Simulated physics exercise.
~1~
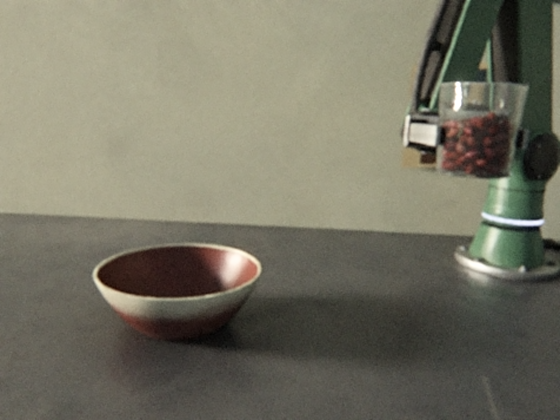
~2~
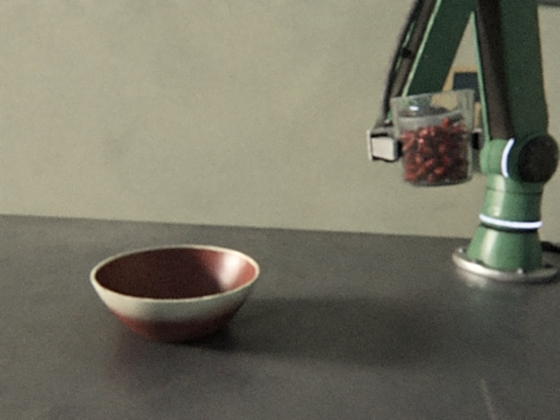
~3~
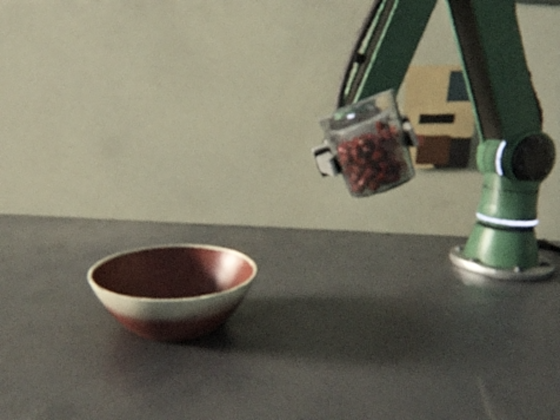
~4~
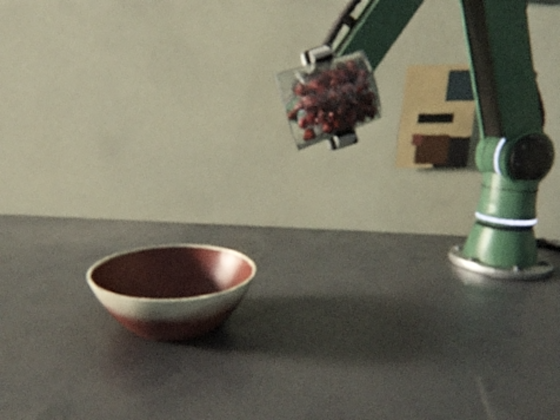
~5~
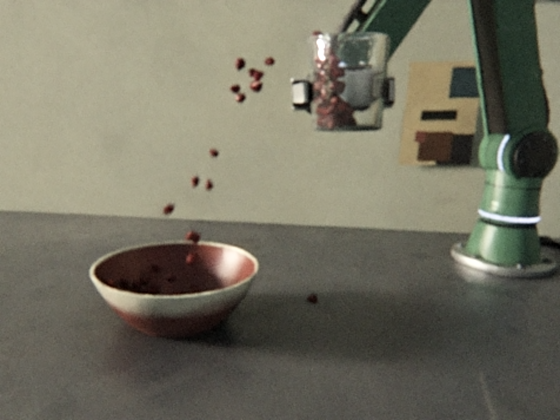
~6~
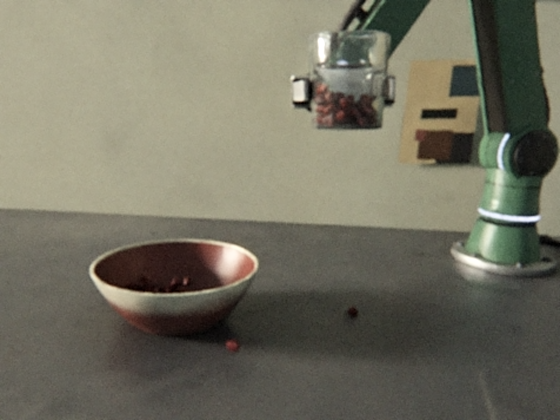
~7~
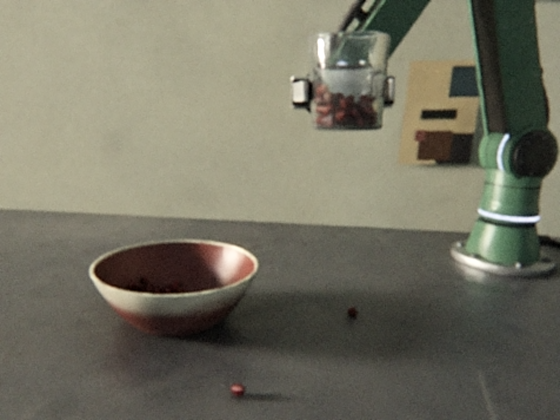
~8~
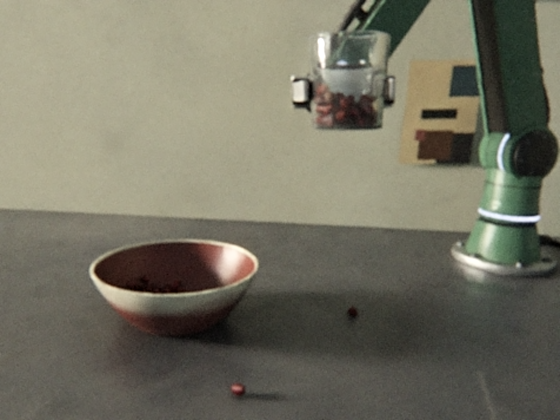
At the start, a green robot arm on the right holds a clear beaker of dark red beans upright, while a red and cream bowl sits on the gray table to the left. The arm carries the beaker left, tilting it more and more as it goes. It rises slightly until the beaker lies on its side. Beans then stream down to the left into the bowl as the beaker swings back upright. Two beans land on the table, one rolling a little toward the front. Finally, the arm holds still with beans left in the beaker and others resting in the bowl.
